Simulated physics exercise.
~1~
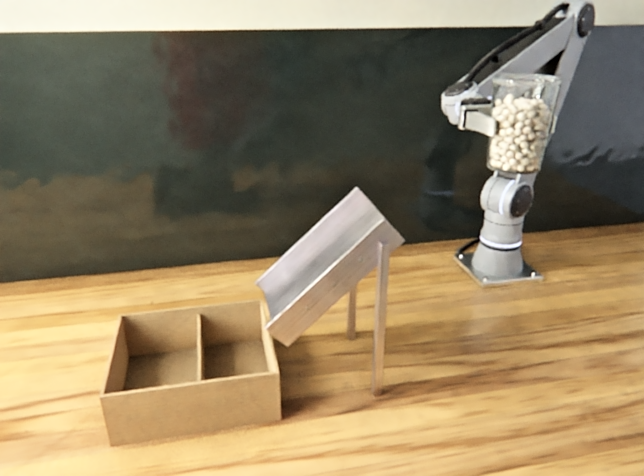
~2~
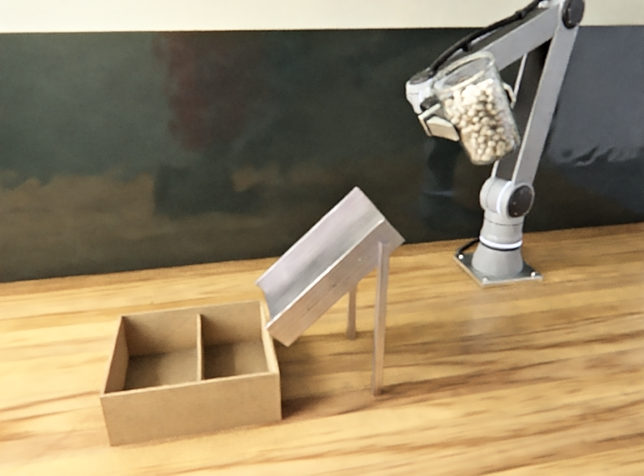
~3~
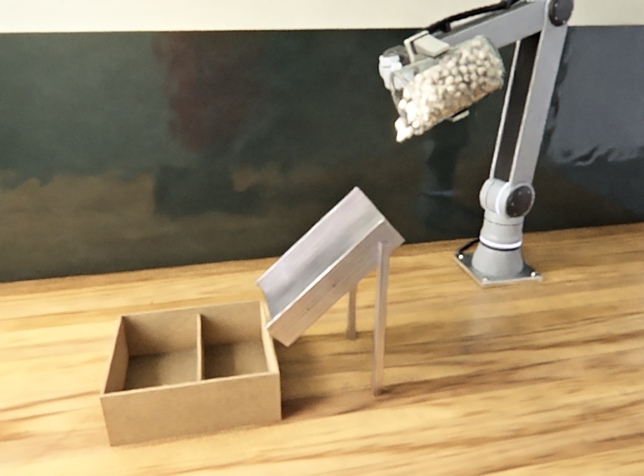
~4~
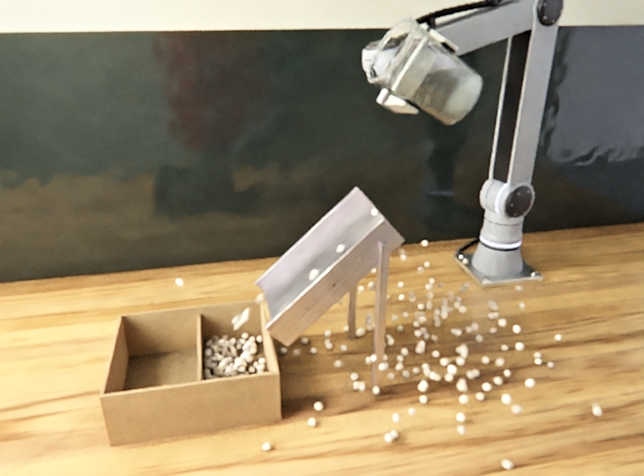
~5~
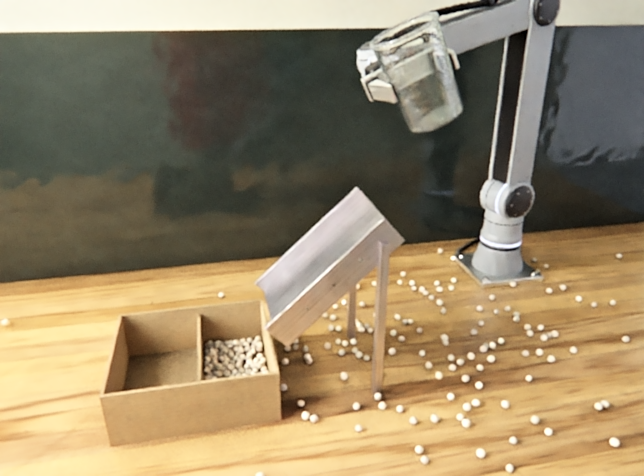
Robot arm tipping a beaker of white beads over a chute, filling the box's right compartment while many scatter across the table.
